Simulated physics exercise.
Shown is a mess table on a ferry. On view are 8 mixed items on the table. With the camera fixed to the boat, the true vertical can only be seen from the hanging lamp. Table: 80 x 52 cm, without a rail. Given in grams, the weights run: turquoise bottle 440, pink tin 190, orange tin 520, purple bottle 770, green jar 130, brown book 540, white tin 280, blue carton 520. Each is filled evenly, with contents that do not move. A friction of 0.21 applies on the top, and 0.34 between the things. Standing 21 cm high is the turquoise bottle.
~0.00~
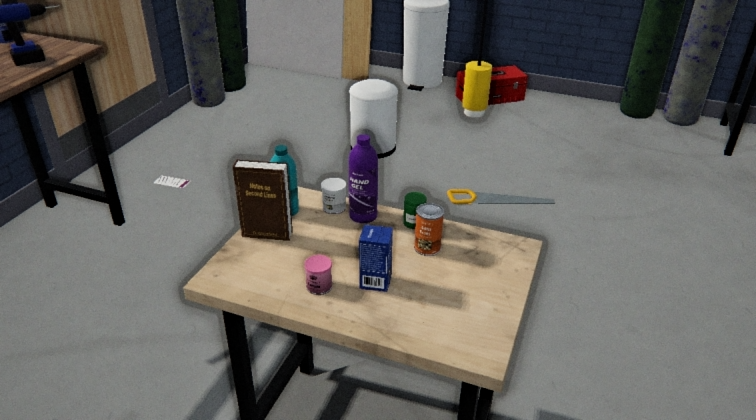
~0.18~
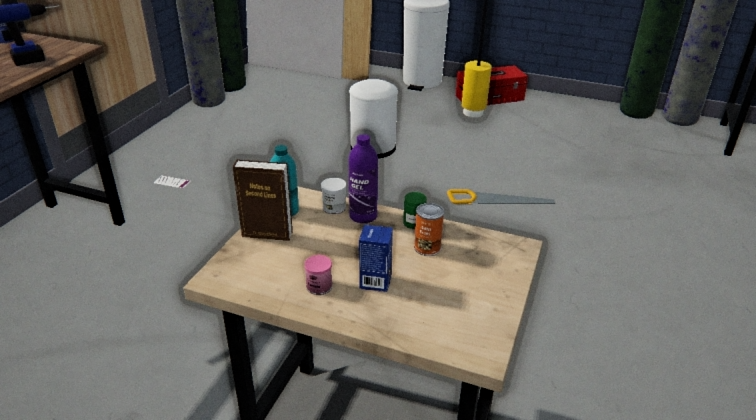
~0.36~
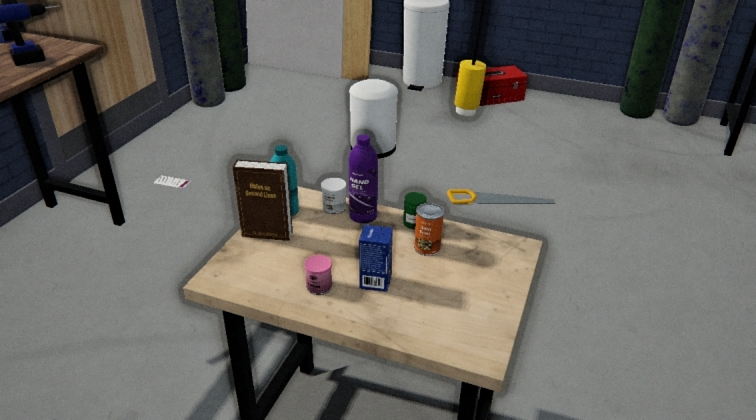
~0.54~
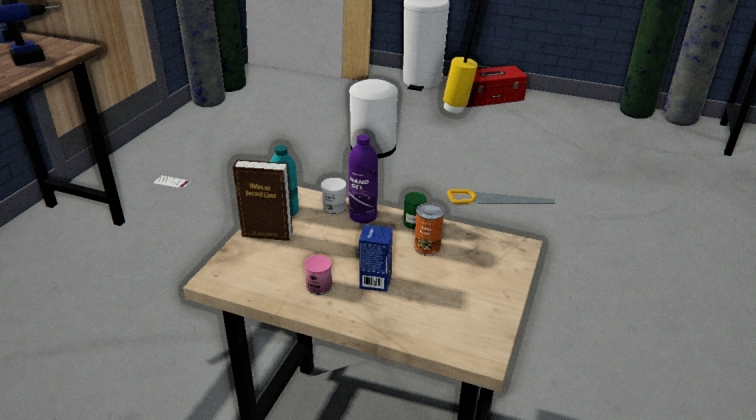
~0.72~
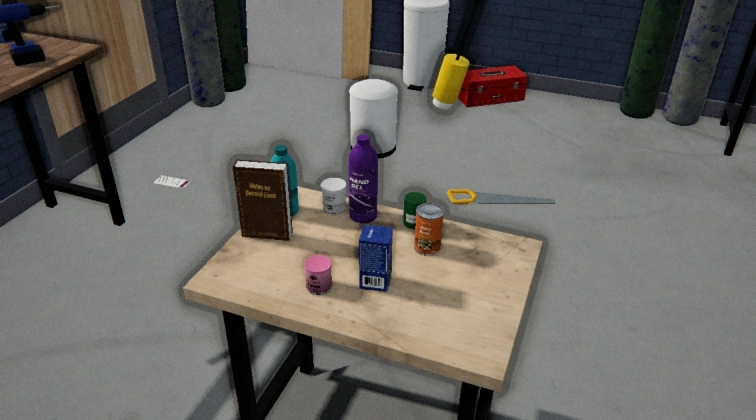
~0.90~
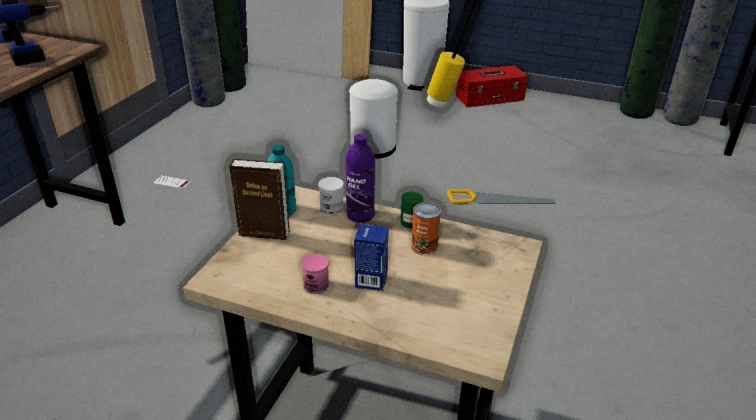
Bottles, tins and a book standing on a wooden table, a yellow hanging lamp leaning left behind, then items shifting slightly left.
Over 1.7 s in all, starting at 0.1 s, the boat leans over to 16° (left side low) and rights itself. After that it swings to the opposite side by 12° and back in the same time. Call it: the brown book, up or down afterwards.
Down.
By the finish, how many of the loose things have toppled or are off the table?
In total, 2.
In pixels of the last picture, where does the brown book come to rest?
It comes to rest near (204, 332).
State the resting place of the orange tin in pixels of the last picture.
(381, 219), roughly.
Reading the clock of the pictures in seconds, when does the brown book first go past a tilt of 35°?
Roughly at the 1.4 s mark.
Around 1.20 s, floor tilted 13°, left side down; brown book shifted 7 cm near (241, 196); blue carton shifted 8 cm; turquoise bottle shifted 7 cm.
Around 1.50 s, floor tilted 4°, left side down; turquoise bottle and brown book now off the table; blue carton shifted 15 cm; purple bottle shifted 14 cm.
Around 1.80 s, boat level; blue carton shifted 16 cm; purple bottle shifted 14 cm; green jar shifted 14 cm.
Finally (4.0 s), off the table and tipped over, turquoise bottle and brown book; not toppled but over 5 cm from the start, pink tin, orange tin, purple bottle, green jar, white tin and blue carton. In the last view, brown book near (204, 332).
